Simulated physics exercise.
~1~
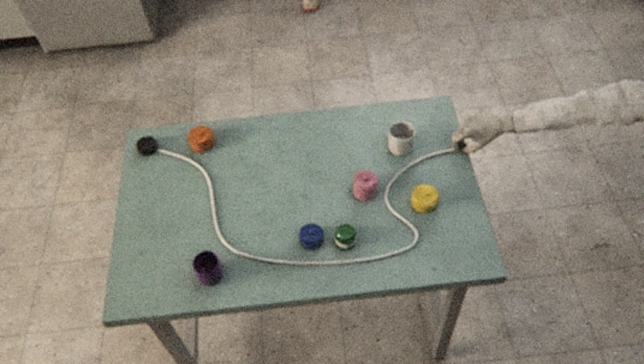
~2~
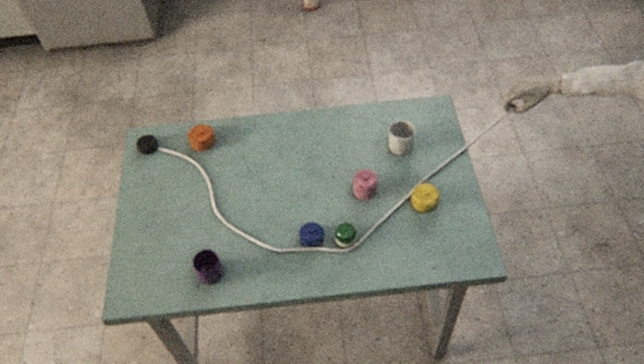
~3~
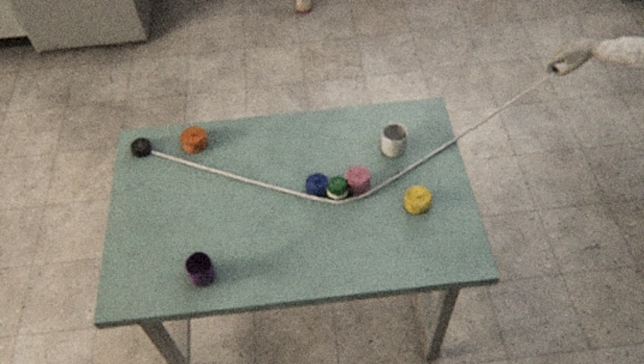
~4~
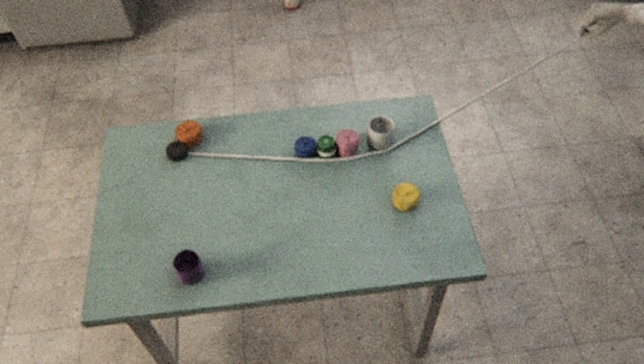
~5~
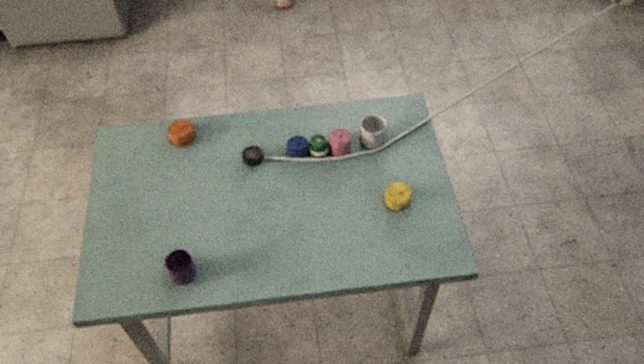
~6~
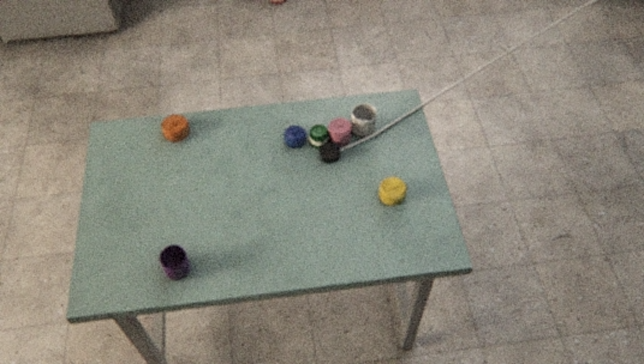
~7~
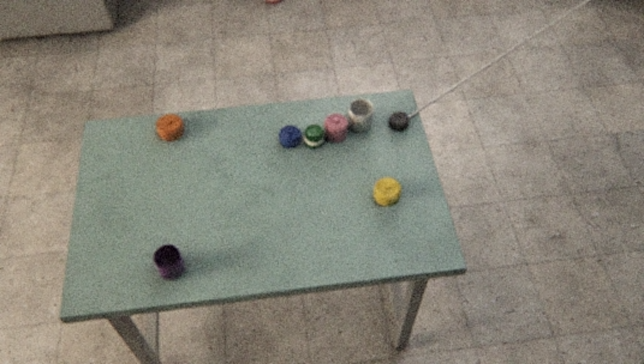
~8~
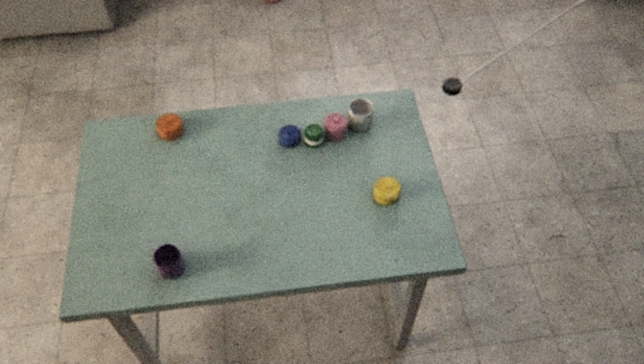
On a green table in a room with a tiled floor, a white cord runs from a small black puck at the left, curving around several coloured pots, to a hand at the right. The hand pulls the cord away rightwards, and as it tightens it sweeps the blue, green and pink pots toward the far side, up beside the white mug. The puck then slides right, passes along the row of pots and leaves the table's right edge, hanging on the cord. The row stays near the far edge, while the orange, yellow and purple containers remain apart.
